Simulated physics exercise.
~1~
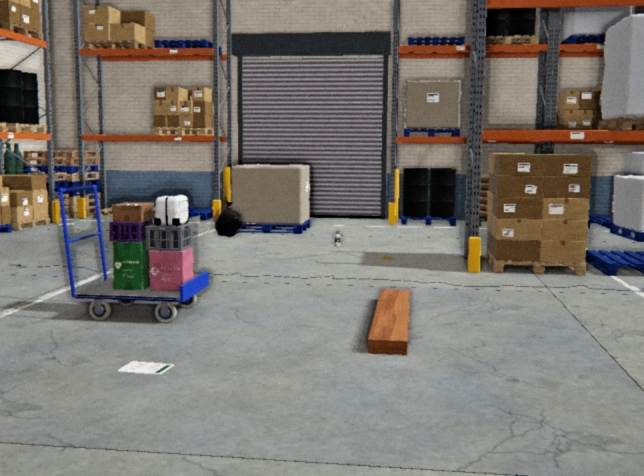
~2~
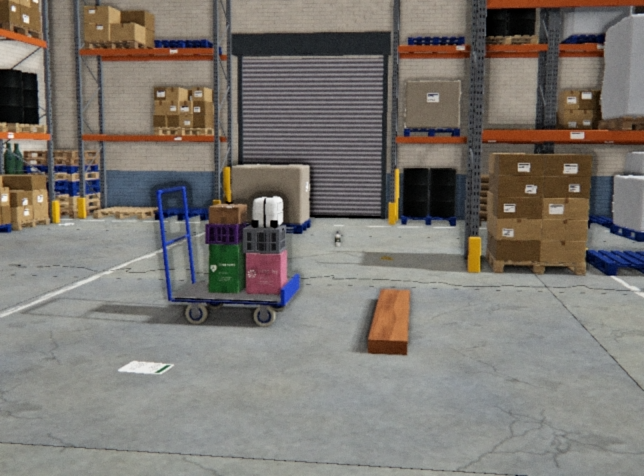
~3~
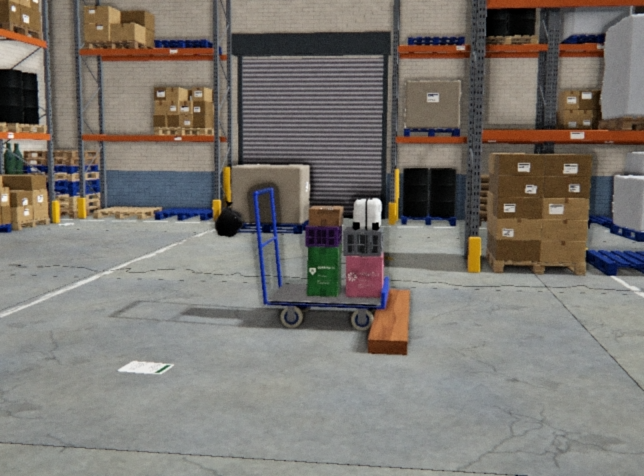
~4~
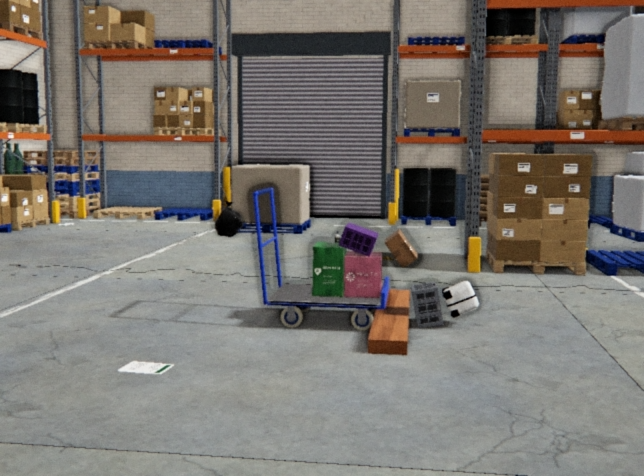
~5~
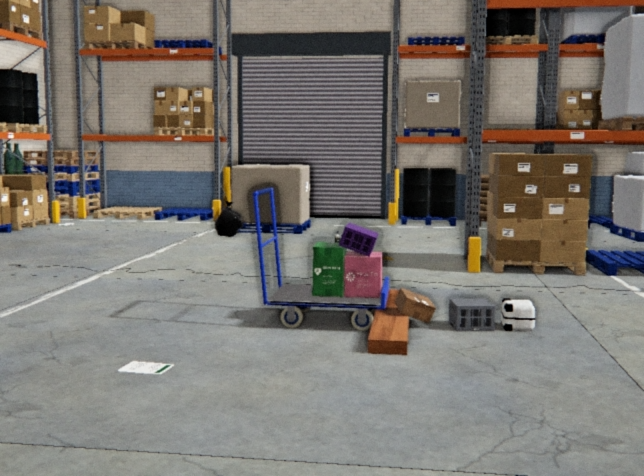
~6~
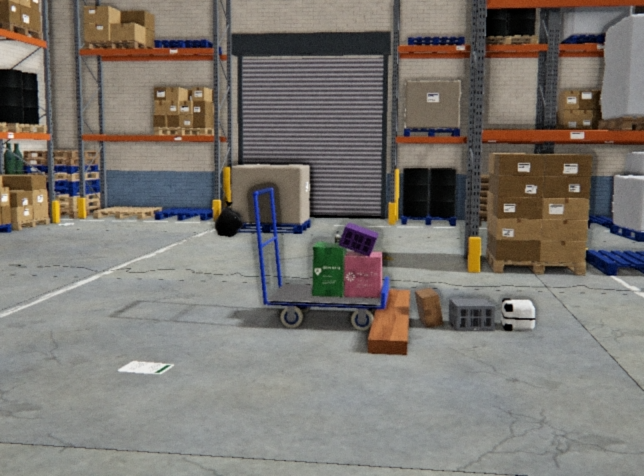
We see a blue cart stacked with cartons and crates roll right across a warehouse floor and stop against a wooden kerb, throwing a brown parcel, grey crate and white suitcase onto the floor beyond, while the green and pink cartons and the tilted purple crate stay aboard.
